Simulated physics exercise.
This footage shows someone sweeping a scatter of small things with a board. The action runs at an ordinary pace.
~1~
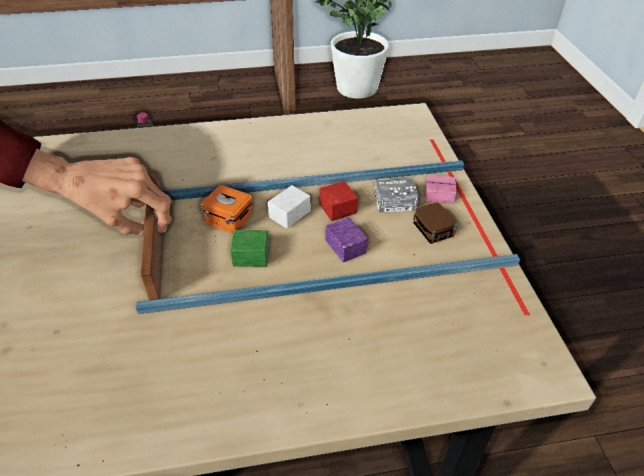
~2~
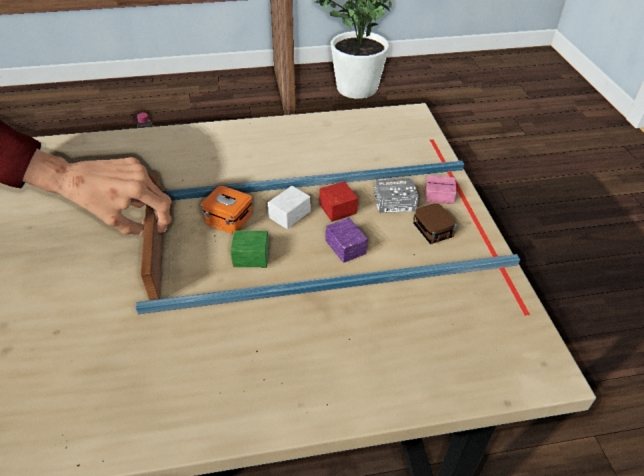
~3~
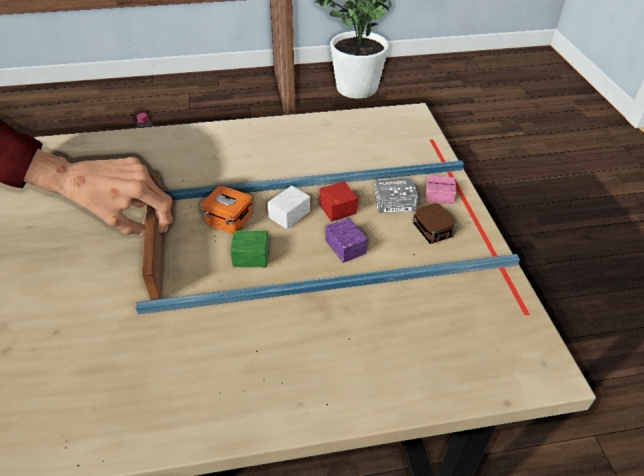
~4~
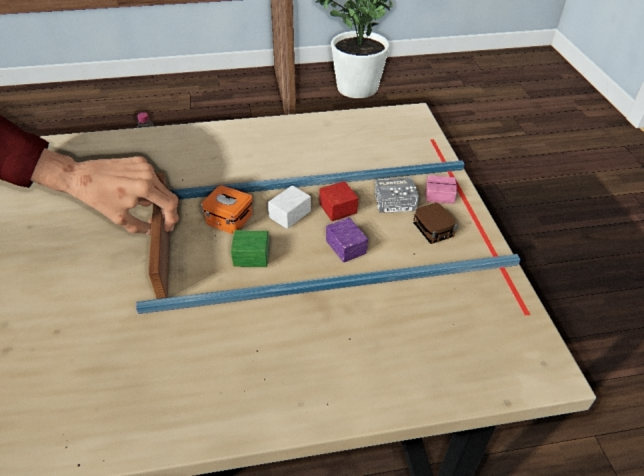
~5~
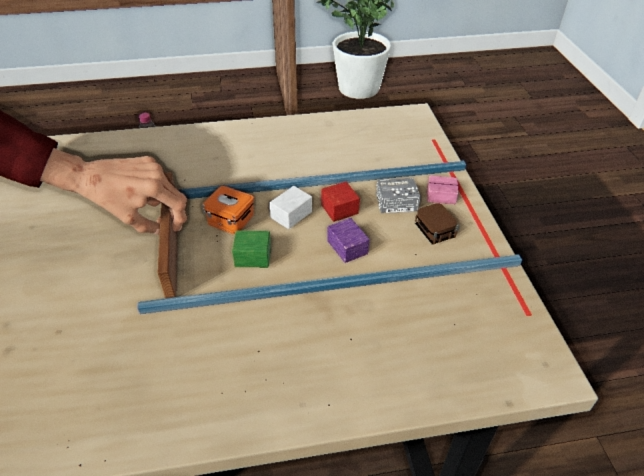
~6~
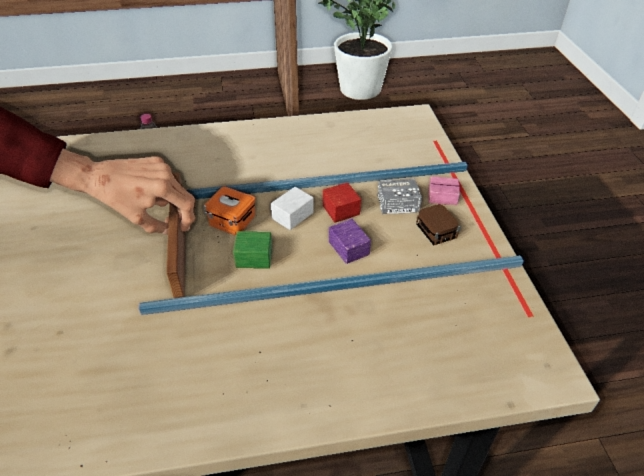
A hand slides a brown board slightly right toward small colorful blocks, which stay put.
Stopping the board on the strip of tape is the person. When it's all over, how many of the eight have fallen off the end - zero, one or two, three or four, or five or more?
Five or more have fallen off.
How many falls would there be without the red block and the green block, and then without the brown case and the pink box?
First try 4, second try 4.
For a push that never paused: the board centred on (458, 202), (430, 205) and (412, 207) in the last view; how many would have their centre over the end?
6, 4, 2.
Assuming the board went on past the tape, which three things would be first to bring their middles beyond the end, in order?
You'd get the pink box first, then the grey box, and the red block after that.
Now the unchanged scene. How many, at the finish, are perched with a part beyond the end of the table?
The total comes out at 2.
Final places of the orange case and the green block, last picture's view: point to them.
The orange case comes to rest close to (479, 176), while the green block rests close to (500, 220).
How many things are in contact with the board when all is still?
It is in contact with 2.
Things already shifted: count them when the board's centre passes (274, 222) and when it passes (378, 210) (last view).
I get 4 at the one place and 8 at the other.
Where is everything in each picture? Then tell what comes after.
The first frame shows pink box (441, 189); brown case (434, 223); grey box (396, 195); board (154, 234); tape (472, 213).
The second frame shows brown case (434, 224); board (154, 234).
The third frame shows grey box (396, 195); orange case (228, 210).
The fourth frame shows pink box (441, 190); white block (290, 207).
The fifth frame shows brown case (436, 224); green block (252, 249).
The sixth frame shows pink box (444, 191); brown case (437, 225); grey box (399, 196); board (177, 233); tape (475, 214).
A little later, none off yet; pink box at rest near (444, 191); brown case at rest near (437, 225); grey box at rest near (399, 196).
Next, one off so far; pink box dropping near (457, 391); brown case shifted about its own width near (462, 223); grey box shifted well along near (482, 185).
When it is over, the number that fall off is five or more; down, white block, purple block, red block, grey box, brown case and pink box.
